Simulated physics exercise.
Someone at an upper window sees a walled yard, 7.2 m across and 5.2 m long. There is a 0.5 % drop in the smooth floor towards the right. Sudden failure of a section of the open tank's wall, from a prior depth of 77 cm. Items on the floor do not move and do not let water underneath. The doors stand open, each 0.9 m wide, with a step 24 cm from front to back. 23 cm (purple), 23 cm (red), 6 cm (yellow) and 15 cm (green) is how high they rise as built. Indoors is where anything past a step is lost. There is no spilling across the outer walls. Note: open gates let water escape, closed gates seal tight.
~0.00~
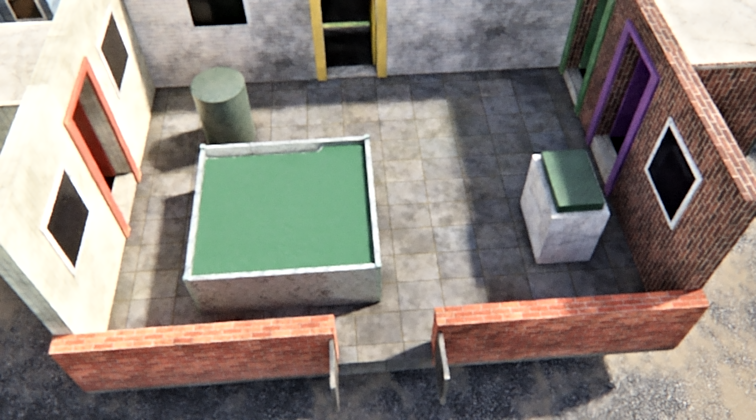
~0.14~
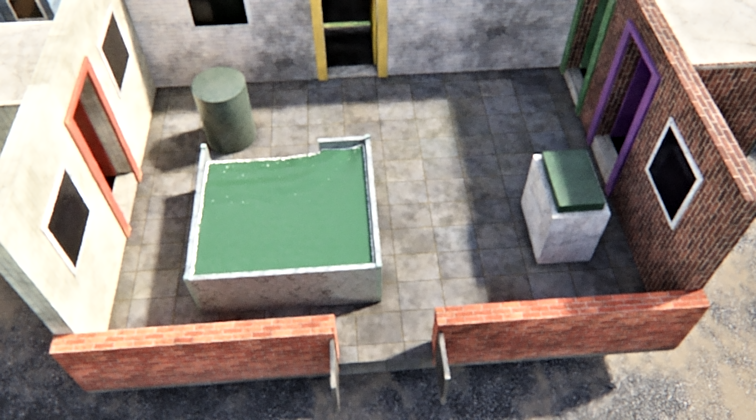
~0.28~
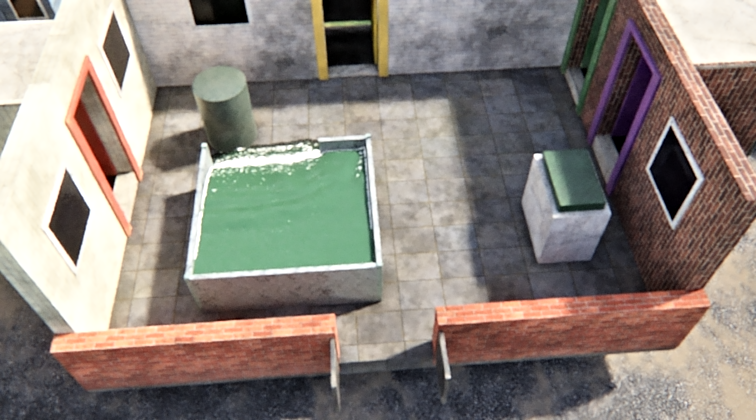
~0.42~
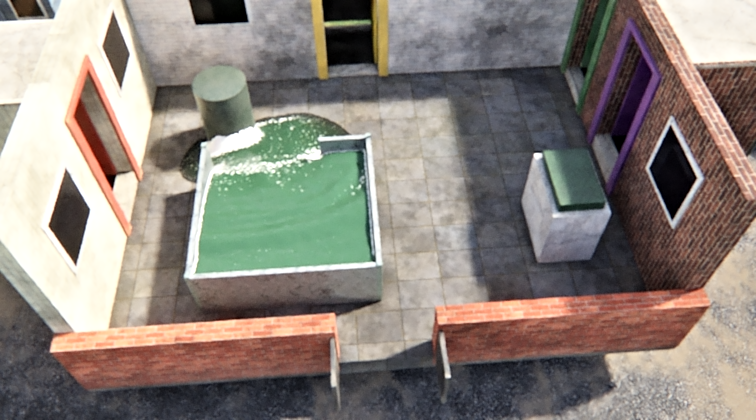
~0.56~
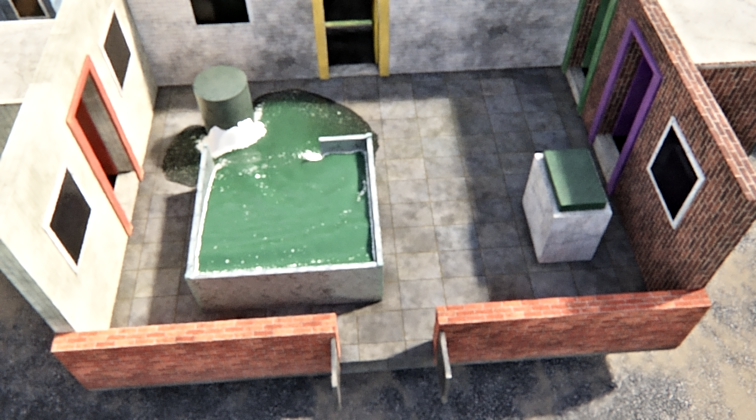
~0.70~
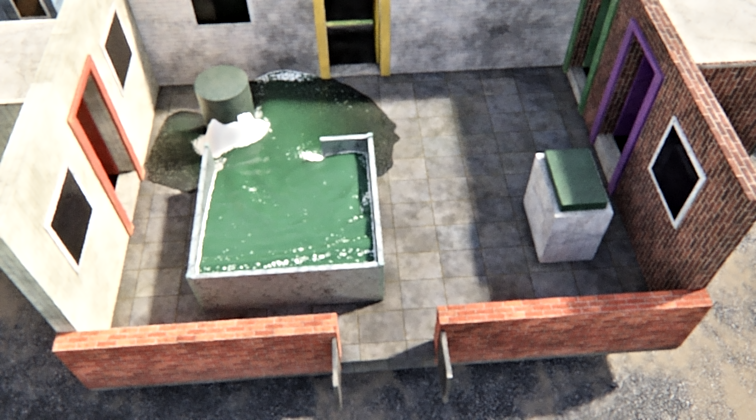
In a walled yard with coloured doorways, green water sat still in an open tank until it surged out through the far side, foamed near a round drum, and spread across the floor behind.
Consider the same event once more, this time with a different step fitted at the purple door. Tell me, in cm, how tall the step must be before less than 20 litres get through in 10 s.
It would have to be roughly 9 cm high.
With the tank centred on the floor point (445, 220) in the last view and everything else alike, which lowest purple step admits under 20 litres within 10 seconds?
8.5 cm or thereabouts.
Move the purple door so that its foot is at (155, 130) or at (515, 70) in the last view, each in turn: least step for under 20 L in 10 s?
You'd want about 24 cm there first, then about 11.5 cm.
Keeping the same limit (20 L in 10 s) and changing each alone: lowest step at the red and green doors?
Roughly 18 cm for the red door and roughly 22 cm for the green door.
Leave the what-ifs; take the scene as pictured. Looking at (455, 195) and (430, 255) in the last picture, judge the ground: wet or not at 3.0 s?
Note: Point one not yet reached; point two not yet reached.
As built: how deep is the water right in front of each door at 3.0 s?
Depths in cm: Purple 1, red 17, yellow 21, green 28.
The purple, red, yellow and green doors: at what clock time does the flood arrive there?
Purple 3.2 s, red 1.3 s, yellow 0.8 s, green 2.6 s.
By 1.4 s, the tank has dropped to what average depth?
Averaged depth comes out at about 47 cm.
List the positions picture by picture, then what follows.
In the first frame, still water, 77 cm deep, in the open tank at (285, 206); the purple door at (616, 121) is dry.
In the second frame, the gap is on the far side, the front 0.3 m out at a hidden place; the back of the open tank holds 77 cm.
In the third frame, the gap is on the far side, the front 0.8 m out at a hidden place; the back of the open tank holds 77 cm.
In the fourth frame, water pours out on the far side and has run 1.4 m, to (277, 119); about 13 cm deep outside, 77 cm at the back.
In the fifth frame, the front is at (279, 94), 2.0 m from the gap on the far side; 4.0 m2 of floor is wet, 71 cm left at the back.
In the sixth frame, the gap is on the far side, the front 2.4 m out at (324, 78); the back of the open tank holds 64 cm; 3.4 m in a straight line remain to the purple door at (620, 120).
After 1.4 s water covers 25 % of the floor, deepest (56 cm) near (236, 155); it has not reached the purple door.
After 3.0 s water covers 55 % of the floor, deepest (34 cm) near (144, 168); it has not reached the purple door.
After 10.0 s water covers 95 % of the floor, deepest (15 cm) near (649, 323); 13 cm at the purple door, 0 litres in over its 23 cm step.
At the purple door as built, the water arrived by 3.2 s and peaked near 14 cm at 9.6 s.
With a step of 8 cm, 34 litres would have come in within the 10 s; with 10.5 cm, 10 litres. So under 20 litres takes about 9 cm.
